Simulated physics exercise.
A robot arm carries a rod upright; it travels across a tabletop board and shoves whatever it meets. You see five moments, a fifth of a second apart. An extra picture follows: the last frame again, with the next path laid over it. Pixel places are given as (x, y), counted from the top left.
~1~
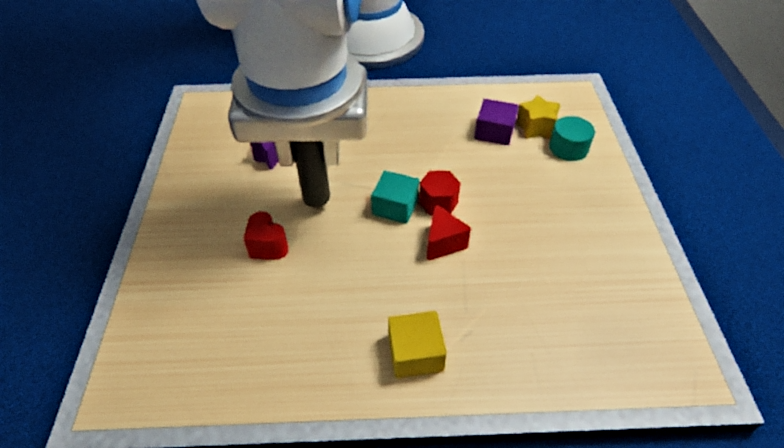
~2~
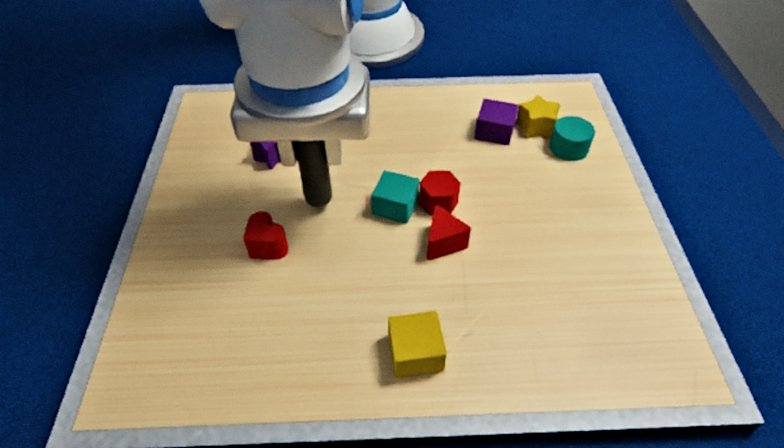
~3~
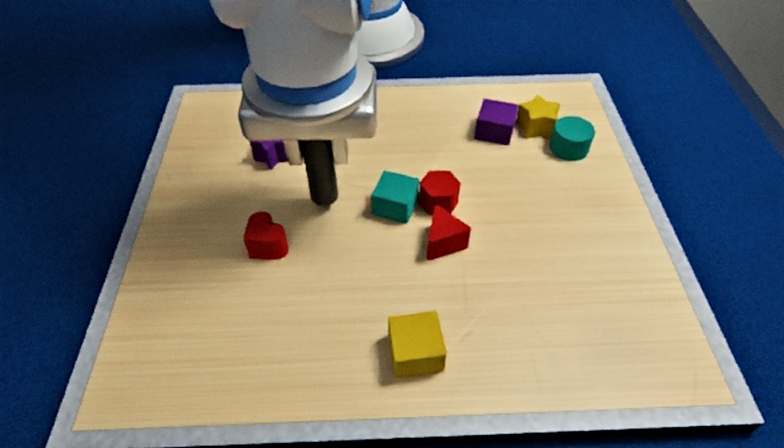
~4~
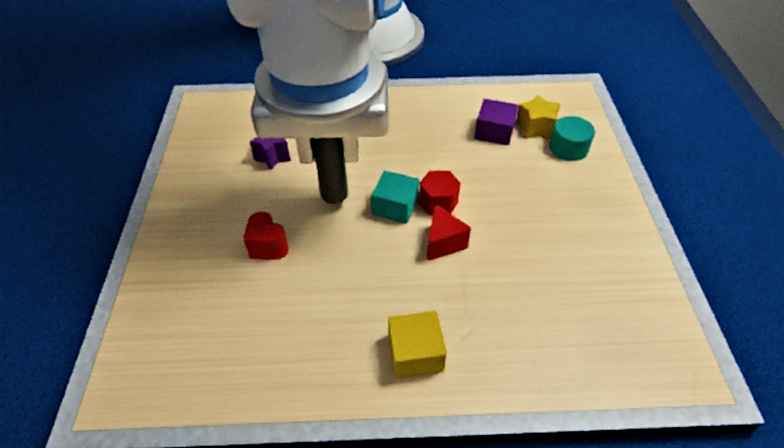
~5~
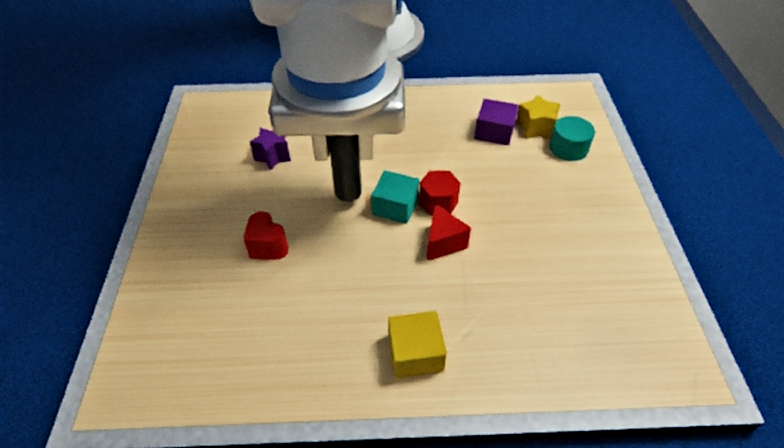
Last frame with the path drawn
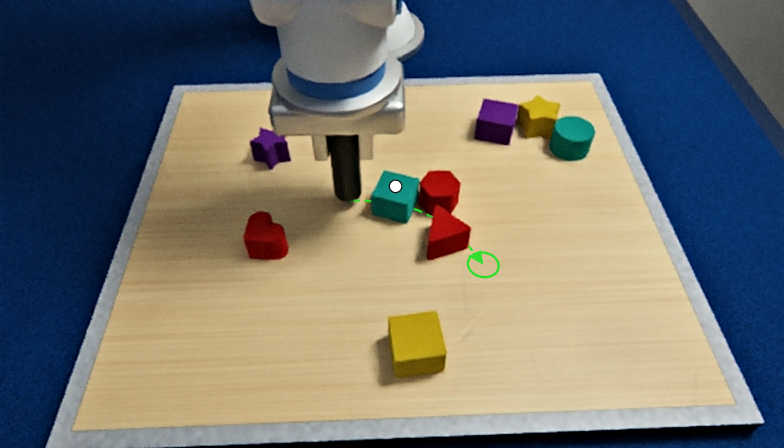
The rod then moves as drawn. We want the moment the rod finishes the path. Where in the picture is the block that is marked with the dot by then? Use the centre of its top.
My estimate: (480, 195).
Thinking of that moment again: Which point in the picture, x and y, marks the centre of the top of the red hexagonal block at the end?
Located at (505, 176).
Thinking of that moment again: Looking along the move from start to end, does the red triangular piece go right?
Short answer: Yes.
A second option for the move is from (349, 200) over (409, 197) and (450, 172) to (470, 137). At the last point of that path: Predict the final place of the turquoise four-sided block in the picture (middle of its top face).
Put as a pixel place, it's (461, 187).
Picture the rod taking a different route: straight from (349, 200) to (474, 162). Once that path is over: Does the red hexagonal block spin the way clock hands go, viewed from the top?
No, it doesn't check out.
The line goes from (349, 200) over (402, 205) and (448, 227) to (483, 265); the dot is on the turquoise four-sided block.
The first path, step by step. One third of the way, rod (402, 198); turquoise four-sided block (436, 185), turned 25° anticlockwise; red hexagonal block (473, 181), turned 25° clockwise.
Two thirds of the way, rod (450, 220); turquoise four-sided block (479, 195), turned 60° anticlockwise; red hexagonal block (505, 177); red triangular piece (454, 239), turned 30° clockwise.
At the end, rod (485, 258); turquoise four-sided block (480, 195), turned 60° anticlockwise; red hexagonal block (505, 176); red triangular piece (461, 259), turned 120° clockwise.
